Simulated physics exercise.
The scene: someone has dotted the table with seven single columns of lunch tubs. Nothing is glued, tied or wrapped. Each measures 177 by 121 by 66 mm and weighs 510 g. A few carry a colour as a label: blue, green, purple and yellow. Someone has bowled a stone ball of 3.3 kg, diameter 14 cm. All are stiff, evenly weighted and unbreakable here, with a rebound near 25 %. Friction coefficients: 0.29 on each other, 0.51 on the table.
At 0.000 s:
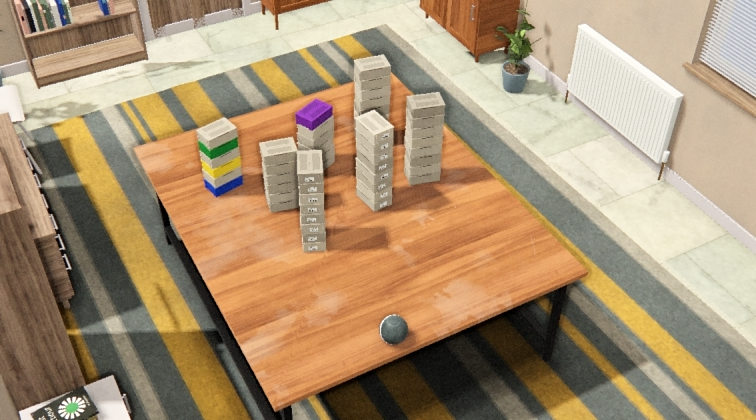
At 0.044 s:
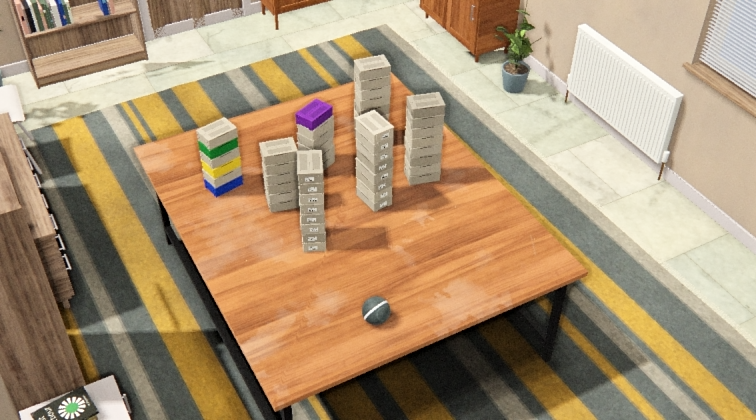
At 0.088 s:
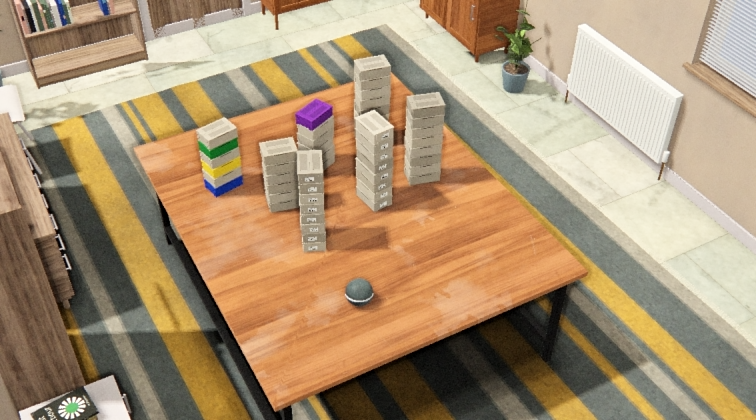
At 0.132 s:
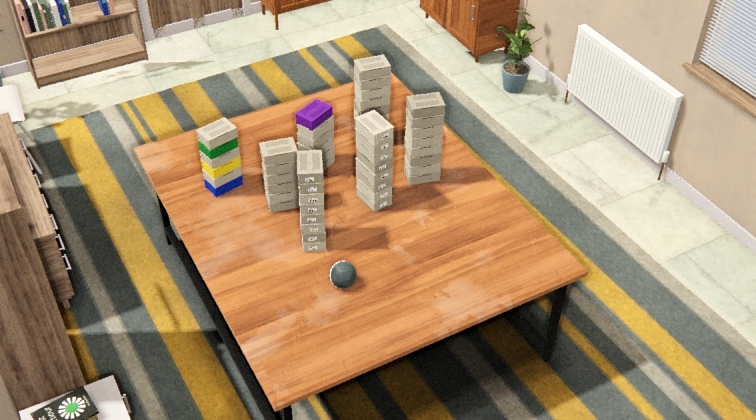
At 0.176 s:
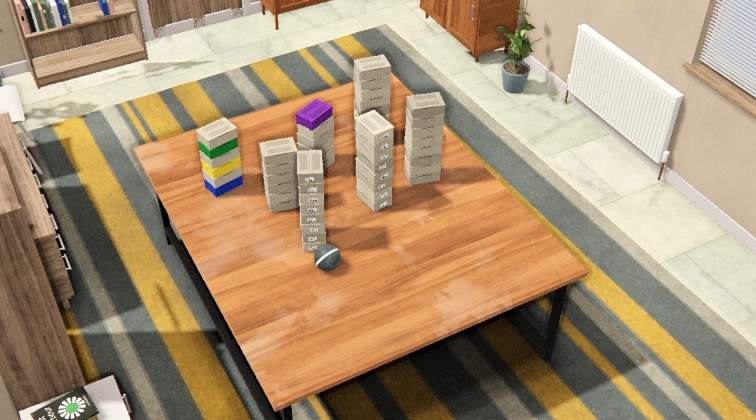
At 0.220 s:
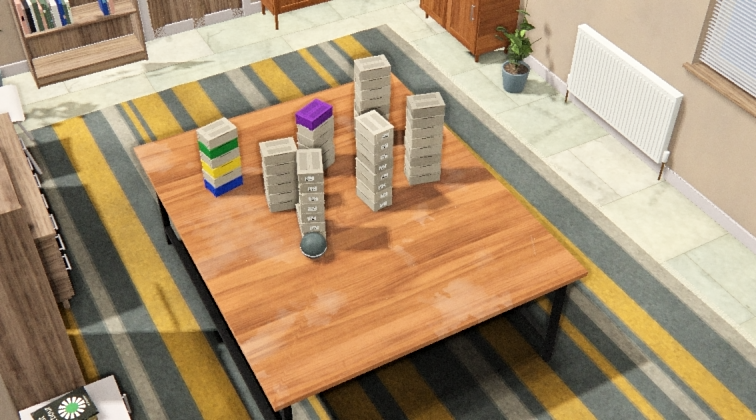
Wooden table holding seven columns of stacked tubs, a dark ball rolling across the top and meeting the base of the nearest column.
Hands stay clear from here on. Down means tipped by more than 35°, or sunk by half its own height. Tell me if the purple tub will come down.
It stays up.
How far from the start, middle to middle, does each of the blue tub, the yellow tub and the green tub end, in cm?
About: Blue 22, yellow 28, green 26.
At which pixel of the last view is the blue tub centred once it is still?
Near (206, 160).
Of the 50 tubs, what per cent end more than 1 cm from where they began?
40 per cent.
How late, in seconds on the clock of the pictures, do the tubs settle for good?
Around 2.0 s.
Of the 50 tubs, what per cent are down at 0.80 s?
By then 20 per cent.
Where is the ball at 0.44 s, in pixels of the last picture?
Around (253, 206).
After 0.44 s, ball still moving; 6 of the 50 tubs down; purple tub unmoved.
After 0.80 s, ball still moving; 9 of the 50 tubs down; purple tub unmoved; green tub 64° from how it stood, 16 cm lower.
In the end (2.0 s), ball rolling away; 11 of the 50 tubs down; purple tub unmoved; green tub on its side; yellow tub 7 cm lower. From the last view, middles, purple tub near (314, 115), green tub near (218, 189).
